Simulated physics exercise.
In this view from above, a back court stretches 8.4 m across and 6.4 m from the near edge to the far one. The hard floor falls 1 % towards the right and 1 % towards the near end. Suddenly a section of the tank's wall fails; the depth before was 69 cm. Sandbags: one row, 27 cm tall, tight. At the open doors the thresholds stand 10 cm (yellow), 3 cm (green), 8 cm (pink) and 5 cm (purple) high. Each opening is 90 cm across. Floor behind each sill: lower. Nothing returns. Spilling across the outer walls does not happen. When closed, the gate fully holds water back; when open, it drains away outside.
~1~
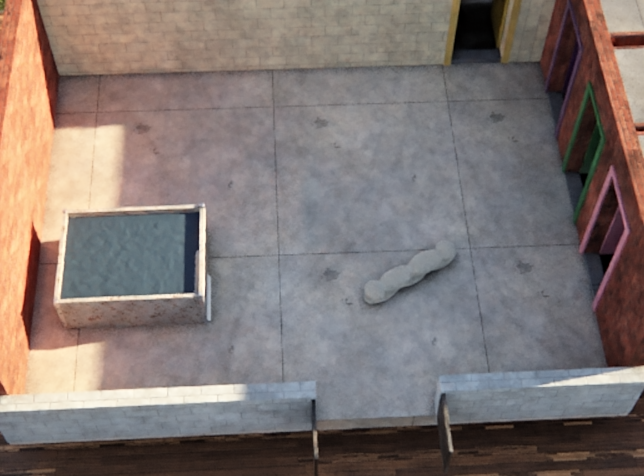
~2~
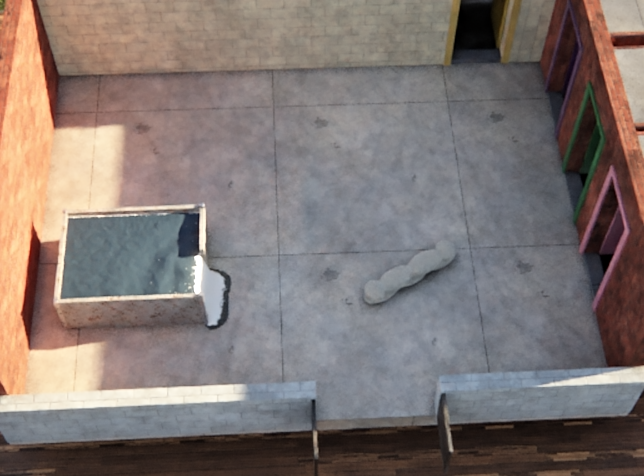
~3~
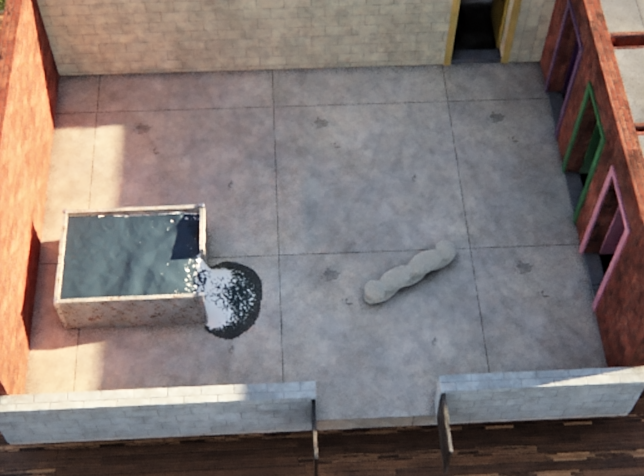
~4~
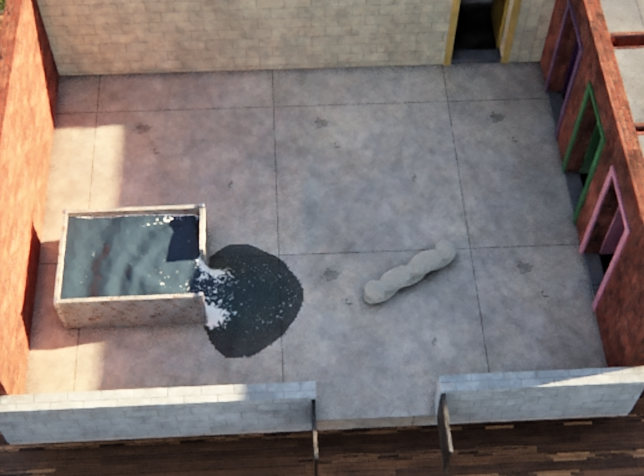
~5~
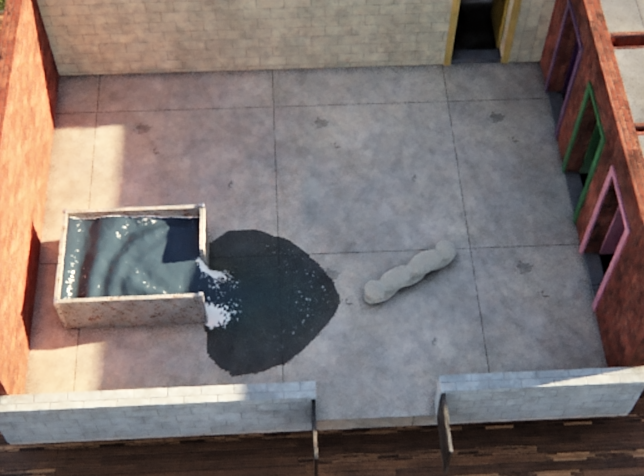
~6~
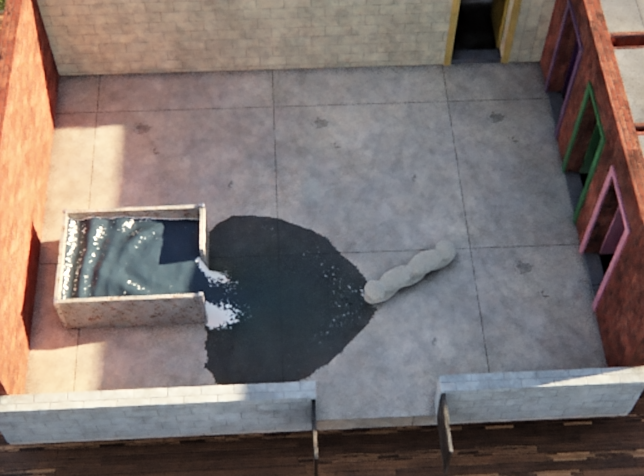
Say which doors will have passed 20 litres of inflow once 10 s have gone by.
My prediction: Yellow door: Under the set amount, green door: Past the set amount, pink door: Under the set amount, purple door: Past the set amount.
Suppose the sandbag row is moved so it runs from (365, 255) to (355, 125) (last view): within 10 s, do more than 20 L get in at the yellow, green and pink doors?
Checking the limit, yellow is fine, green is too much, pink is too much.
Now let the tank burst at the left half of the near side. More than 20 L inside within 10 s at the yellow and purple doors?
Short answer, against that limit: Yellow is fine, purple is fine.
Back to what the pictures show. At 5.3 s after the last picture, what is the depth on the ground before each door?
Door by door, in cm: Yellow reads 7, green reads 6, pink reads 6, purple reads 9.
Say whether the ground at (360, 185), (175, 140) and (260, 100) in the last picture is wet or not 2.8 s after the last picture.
First spot submerged, second not yet wet, third not yet wet.
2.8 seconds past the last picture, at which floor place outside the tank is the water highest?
Position: About (602, 392).
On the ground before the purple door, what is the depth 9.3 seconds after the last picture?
It's some 8.0 centimetres deep.
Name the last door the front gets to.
It's the yellow door that comes last.
Then, 0.7 s after the last picture water covers 20 % of the floor and is deepest (36 cm) near (215, 309); yellow door not reached, green door not reached, pink door not reached, purple door not reached.
Then, 1.5 s after the last picture water covers 35 % of the floor and is deepest (28 cm) near (215, 309); yellow door not reached, green door not reached, pink door not reached, purple door not reached.
Then, 2.8 s after the last picture water covers 45 % of the floor and is deepest (26 cm) near (602, 392); yellow door not reached, green door 6 cm at the sill, 26 L in, pink door 7 cm at the sill, 0 L in, purple door 10 cm at the sill, 1 L in.
Then, 5.3 s after the last picture water covers 50 % of the floor and is deepest (14 cm) near (522, 65); yellow door 7 cm at the sill, 0 L in, green door 6 cm at the sill, 57 L in, pink door 6 cm at the sill, 0 L in, purple door 9 cm at the sill, 32 L in.
Then, 9.3 s after the last picture water covers 60 % of the floor and is deepest (10 cm) near (590, 392); yellow door 6 cm at the sill, 0 L in, green door 7 cm at the sill, 97 L in, pink door 5 cm at the sill, 0 L in, purple door 8 cm at the sill, 76 L in.
